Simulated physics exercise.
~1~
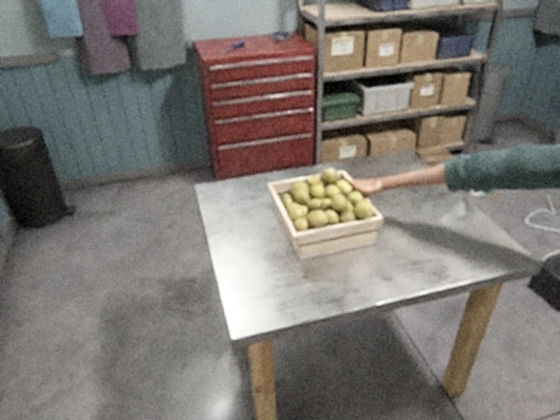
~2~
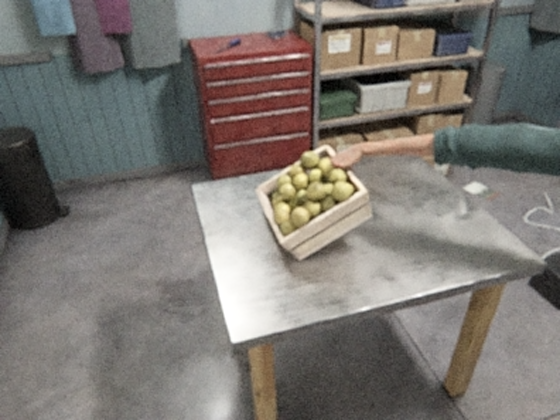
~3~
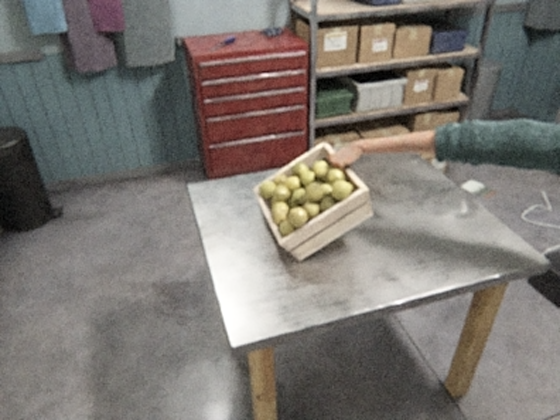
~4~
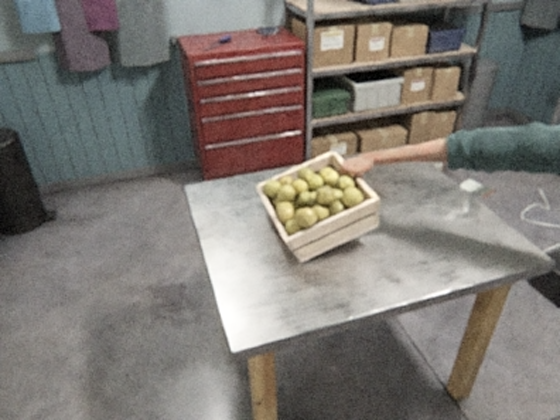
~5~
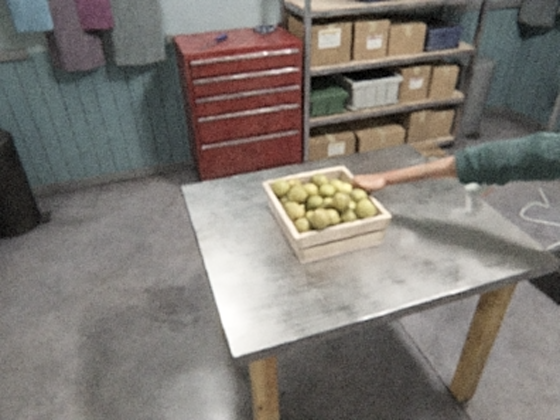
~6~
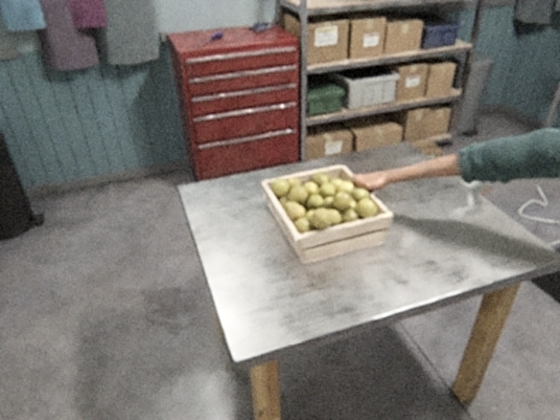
A hand tips a wooden crate of yellow-green fruit left, then lowers it flat, still full.
